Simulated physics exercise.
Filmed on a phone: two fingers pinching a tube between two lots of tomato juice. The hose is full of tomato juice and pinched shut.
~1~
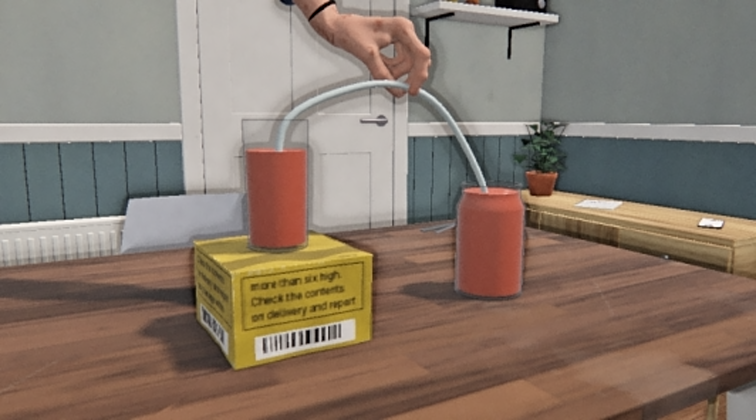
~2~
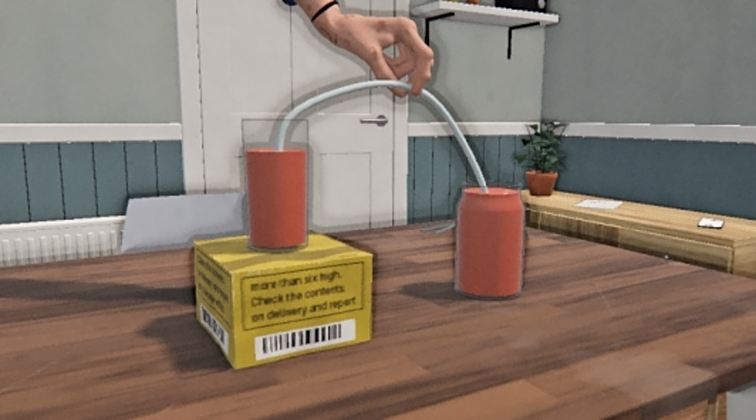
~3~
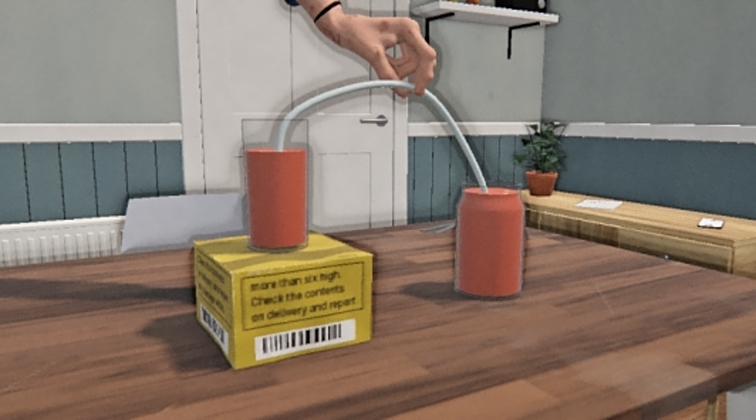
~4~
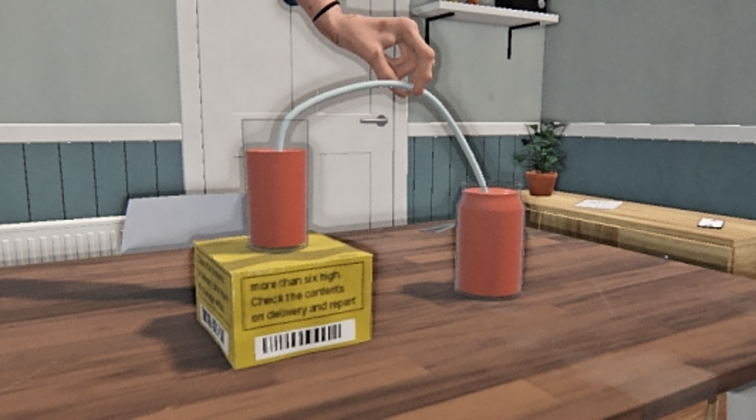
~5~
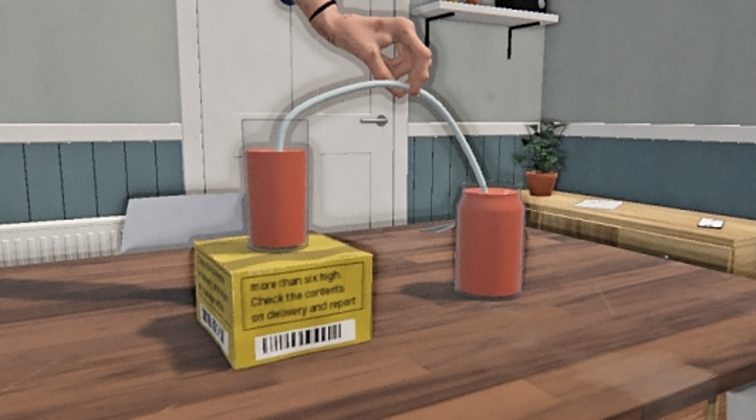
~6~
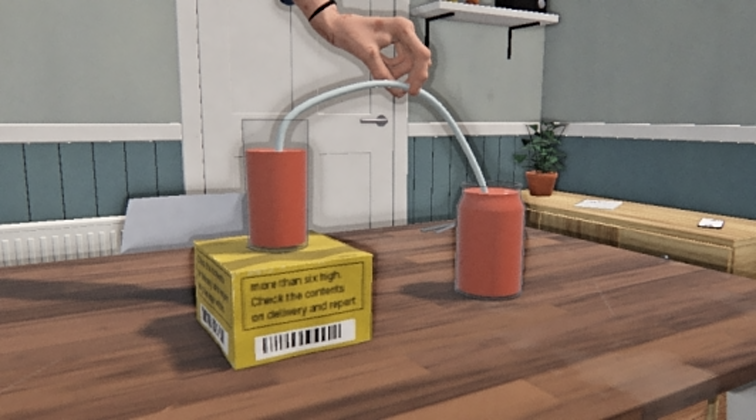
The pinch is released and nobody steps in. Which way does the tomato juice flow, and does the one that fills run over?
It flows towards the right one, and the one that fills runs over.
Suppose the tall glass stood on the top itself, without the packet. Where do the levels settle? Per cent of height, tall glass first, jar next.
First 90 %, second 80 %.
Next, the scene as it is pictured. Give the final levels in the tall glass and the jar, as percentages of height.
Roughly 35 per cent, then 100 per cent.
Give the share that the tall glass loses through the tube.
About 55 per cent.
Soon after, the tall glass is about two thirds full; the jar is full to the brim; some has gone over the lower rim.
Later, the tall glass is about half full; the jar is full to the brim; some has gone over the lower rim.
In the end, the tall glass is about a third full; the jar is full to the brim; some has gone over the lower rim; the two surfaces are level.
